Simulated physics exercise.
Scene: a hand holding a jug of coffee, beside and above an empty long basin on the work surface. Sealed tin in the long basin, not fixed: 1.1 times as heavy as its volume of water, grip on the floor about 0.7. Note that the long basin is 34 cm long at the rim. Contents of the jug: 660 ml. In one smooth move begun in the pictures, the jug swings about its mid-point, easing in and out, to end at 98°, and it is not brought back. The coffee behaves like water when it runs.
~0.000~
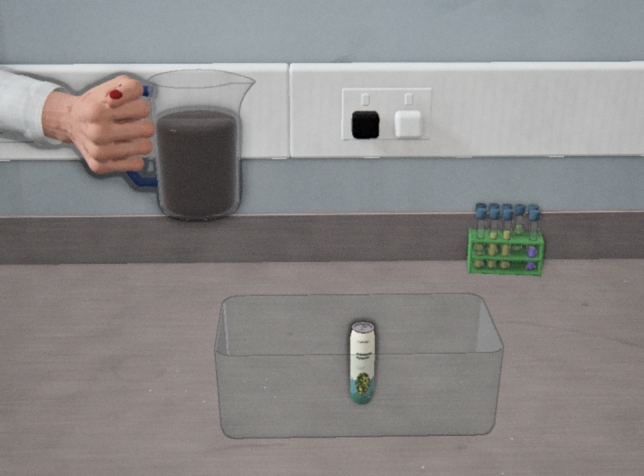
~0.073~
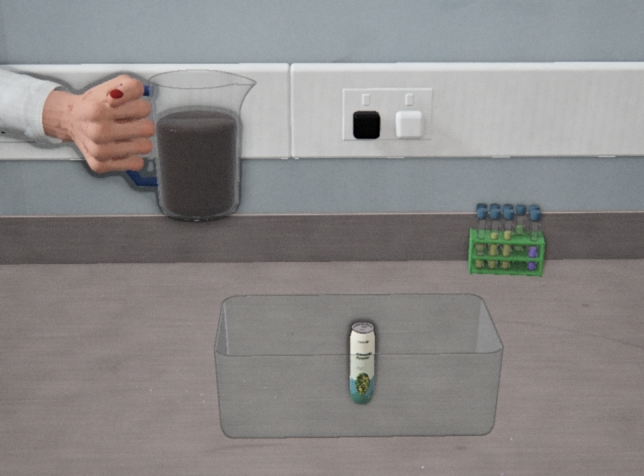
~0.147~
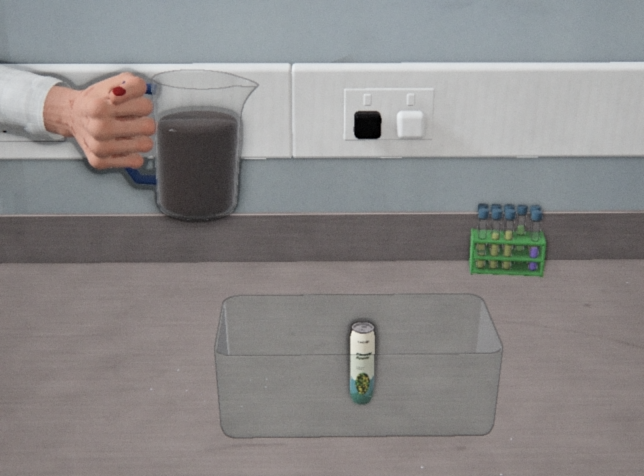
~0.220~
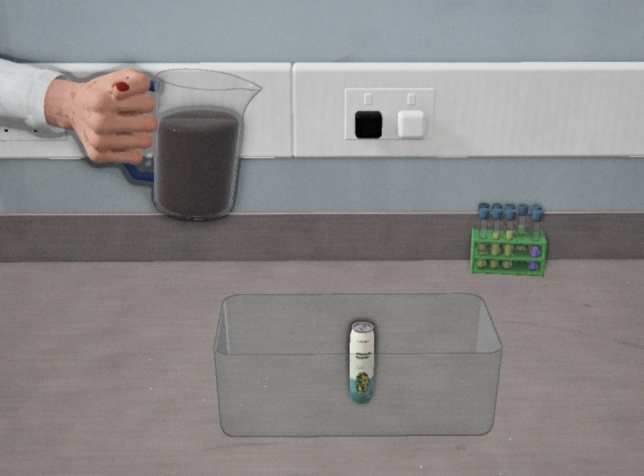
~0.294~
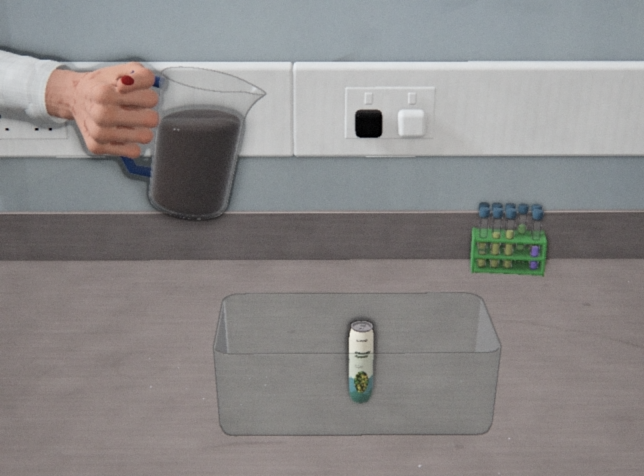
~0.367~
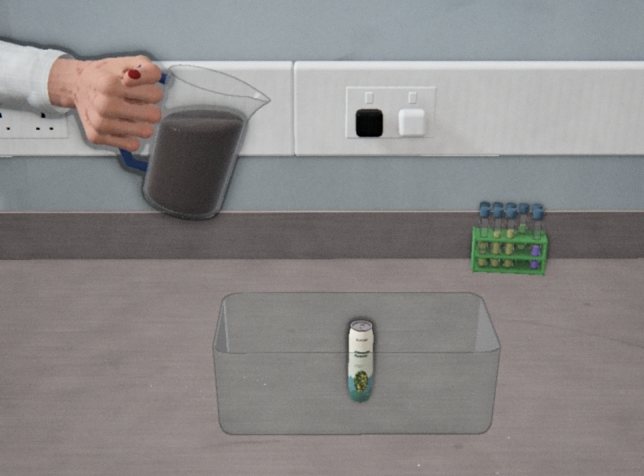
A hand held a jug of dark liquid above an empty clear basin with a small can by it, keeping the jug upright at first, then gradually tilting it a little to the right.
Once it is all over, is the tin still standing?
No.
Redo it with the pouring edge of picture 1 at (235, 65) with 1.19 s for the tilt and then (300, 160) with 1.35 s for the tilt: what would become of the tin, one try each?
In the first try it remains standing; in the second it comes down.
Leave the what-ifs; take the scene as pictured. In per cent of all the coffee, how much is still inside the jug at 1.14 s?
About 52 per cent.
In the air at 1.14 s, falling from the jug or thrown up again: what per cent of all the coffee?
Estimate: About 26 in a hundred.
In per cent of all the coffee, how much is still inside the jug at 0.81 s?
Fraction remaining: Approx. 94 per cent.
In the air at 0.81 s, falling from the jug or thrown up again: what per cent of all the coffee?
Roughly 5 percent.
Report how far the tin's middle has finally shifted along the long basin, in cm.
In the end the tin's centre has shifted about 9.0 centimetres.
After 0.81 s the tilt is 64° and 95 per cent is still to pour; the tin stands where it began.
After 1.14 s the tilt is 92° and 53 per cent is still to pour; the tin leans 6°.
After 1.48 s the tilt is 98° and 12 per cent is still to pour; the tin lies on its side.
After 1.85 s the tilt is 98° and 1 per cent is still to pour; the tin lies on its side.
In the end the tin lies on its side.
